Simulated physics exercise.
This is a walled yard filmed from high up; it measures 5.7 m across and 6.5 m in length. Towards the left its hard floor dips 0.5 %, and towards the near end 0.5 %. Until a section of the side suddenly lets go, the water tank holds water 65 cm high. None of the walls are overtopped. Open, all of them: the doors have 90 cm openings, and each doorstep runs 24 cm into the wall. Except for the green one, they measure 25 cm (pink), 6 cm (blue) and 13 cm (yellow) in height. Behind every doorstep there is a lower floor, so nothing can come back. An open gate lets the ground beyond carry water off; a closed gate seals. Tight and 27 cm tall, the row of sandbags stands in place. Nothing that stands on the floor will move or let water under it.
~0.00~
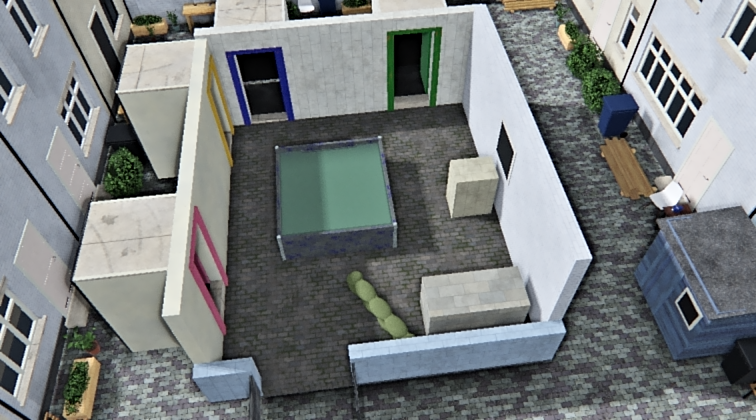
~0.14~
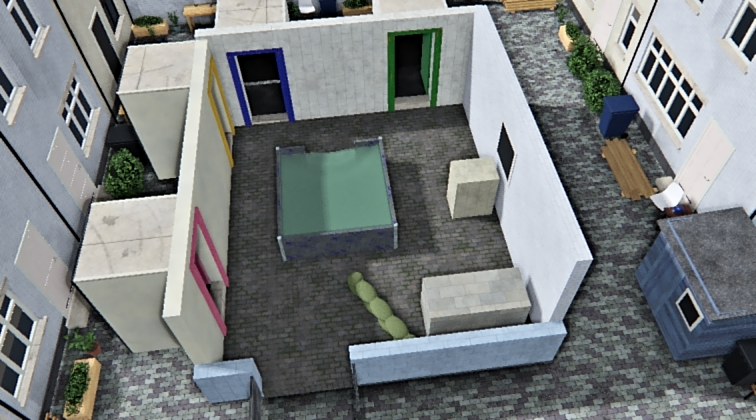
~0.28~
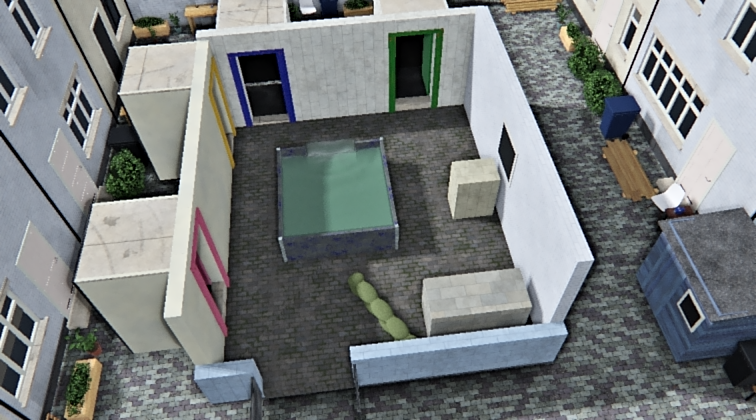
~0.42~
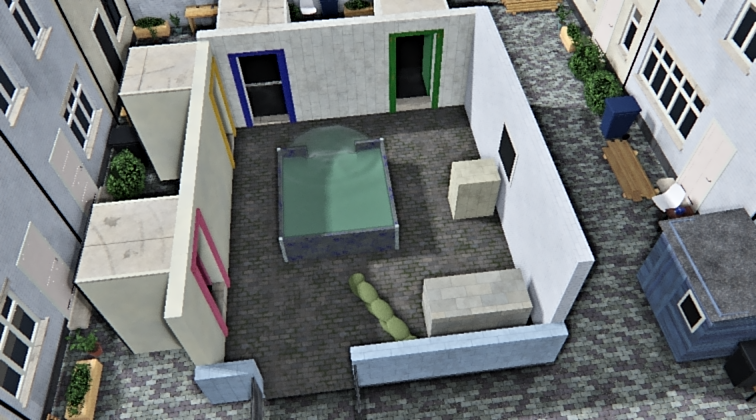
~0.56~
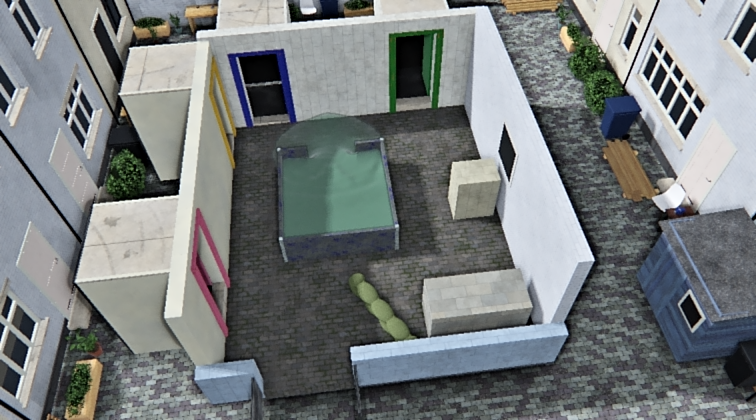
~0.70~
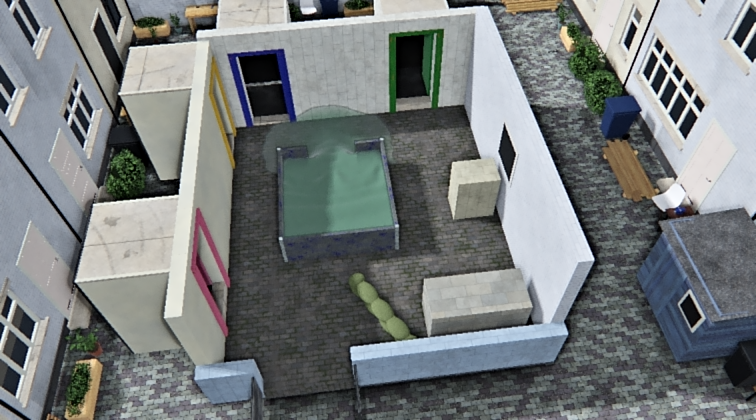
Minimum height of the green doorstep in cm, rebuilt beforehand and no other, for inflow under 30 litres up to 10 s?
8 cm.
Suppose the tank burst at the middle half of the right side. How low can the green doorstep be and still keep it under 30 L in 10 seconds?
Near 16 cm.
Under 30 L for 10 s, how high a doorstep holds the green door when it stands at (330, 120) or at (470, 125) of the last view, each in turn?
About 36 cm, then about 20 cm.
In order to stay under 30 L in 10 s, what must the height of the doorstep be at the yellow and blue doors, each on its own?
About 22 cm at yellow and 18 cm at blue.
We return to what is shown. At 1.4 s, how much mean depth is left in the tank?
The mean depth is about 48 cm.
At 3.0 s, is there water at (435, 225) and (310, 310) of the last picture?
First untouched, then untouched.
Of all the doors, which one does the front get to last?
The answer is the pink door.
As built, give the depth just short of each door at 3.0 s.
In cm: Green 12, pink 0, blue 15, yellow 25.
After 1.4 s water covers 20 % of the floor, deepest (44 cm) near (331, 123); 10 cm at the green door, 0 litres in over its 19 cm doorstep.
After 3.0 s water covers 40 % of the floor, deepest (34 cm) near (243, 127); 12 cm at the green door, 0 litres in over its 19 cm doorstep.
After 10.0 s water covers 95 % of the floor, deepest (14 cm) near (471, 195); 10 cm at the green door, 0 litres in over its 19 cm doorstep.
At the green door as built, the water arrived by 1.2 s and peaked near 13 cm at 2.4 s.
With a doorstep of 7 cm, 42 litres would have come in within the 10 s; with 9.5 cm, 15 litres. So under 30 litres takes about 8 cm.
